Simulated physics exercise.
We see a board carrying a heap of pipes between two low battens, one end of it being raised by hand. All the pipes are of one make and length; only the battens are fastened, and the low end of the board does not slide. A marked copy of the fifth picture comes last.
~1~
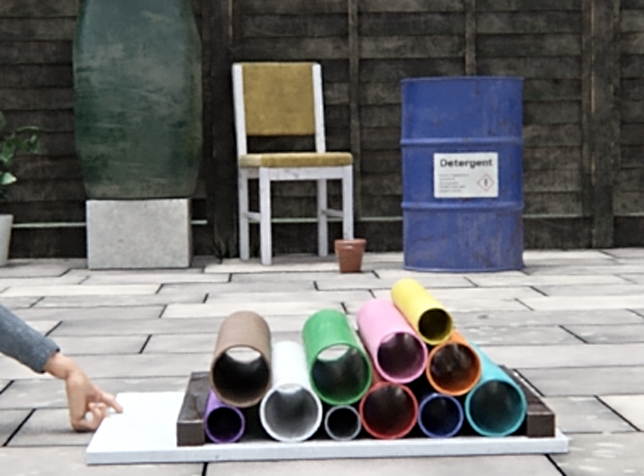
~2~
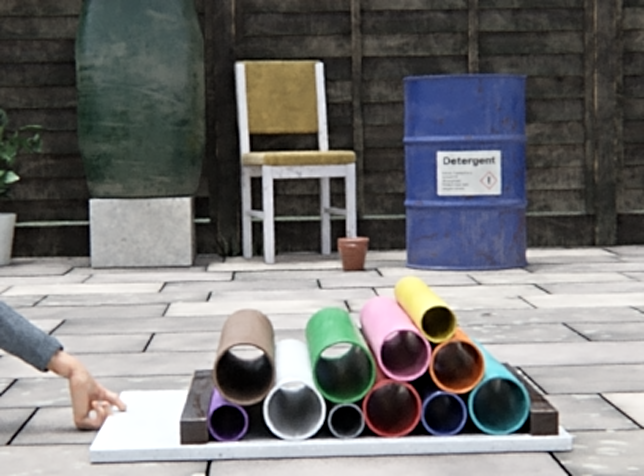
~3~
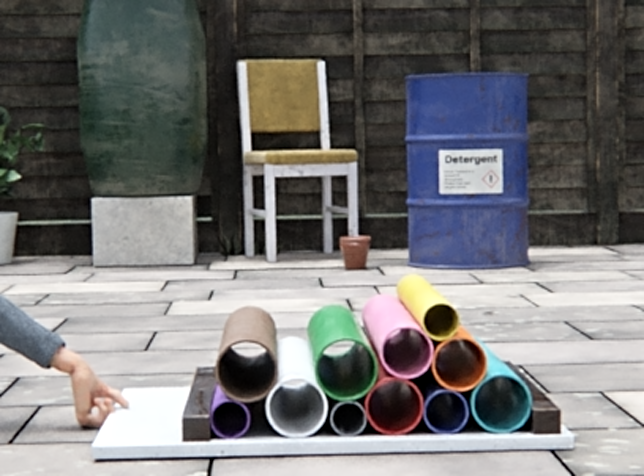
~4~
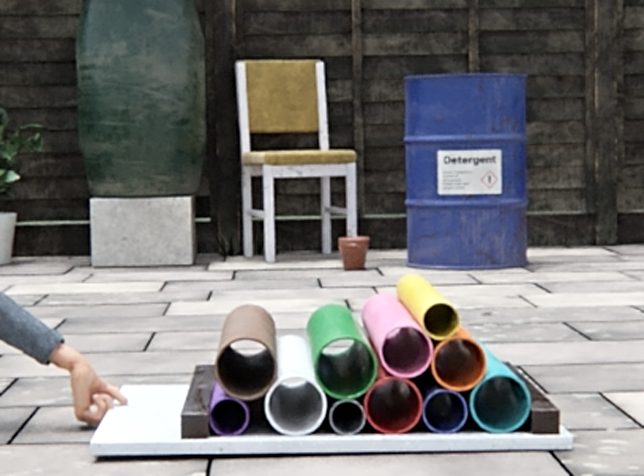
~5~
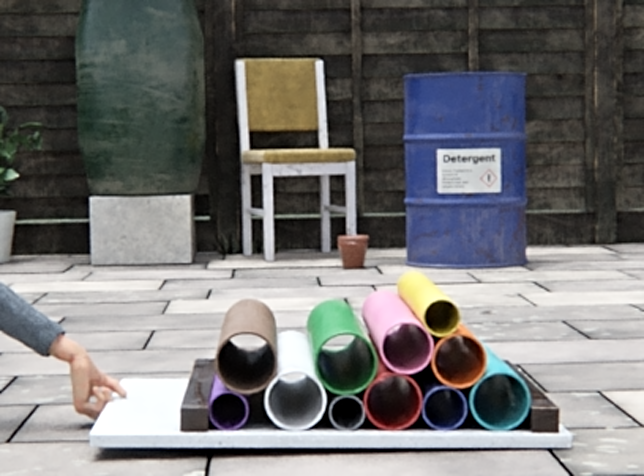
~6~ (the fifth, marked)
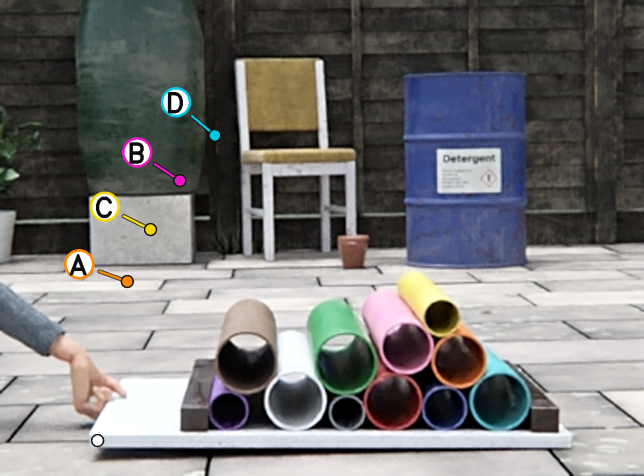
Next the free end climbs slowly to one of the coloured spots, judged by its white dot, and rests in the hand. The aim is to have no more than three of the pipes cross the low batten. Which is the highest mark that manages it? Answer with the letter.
The last mark within the limit is D.
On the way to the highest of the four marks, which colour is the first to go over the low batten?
It is the yellow one.
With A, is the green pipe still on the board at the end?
Yes, with A.
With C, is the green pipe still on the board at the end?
Yes.
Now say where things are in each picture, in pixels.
Turquoise pipe (496, 407); brown pipe (241, 375); orange pipe (454, 368), in the first picture.
Orange pipe (457, 366); pink pipe (404, 354), in the second picture.
Board (327, 404); purple pipe (230, 419); white pipe (297, 407); blue pipe (446, 412), in the third picture.
Board (327, 403); purple pipe (229, 417); white pipe (296, 405), in the fourth picture.
Board (326, 398); purple pipe (228, 411); white pipe (296, 400), in the fifth picture.
On the copy, A at (128, 282); B at (180, 181); C at (150, 230); D at (215, 136); the white dot at (97, 440).
On D. First, board at 21°.
Then, board at 41°.
Finally, board at 42°, three over the low batten (orange, pink, yellow).
By contrast, A none over the low batten; B three over the low batten (orange, pink, yellow); C one over the low batten (yellow).
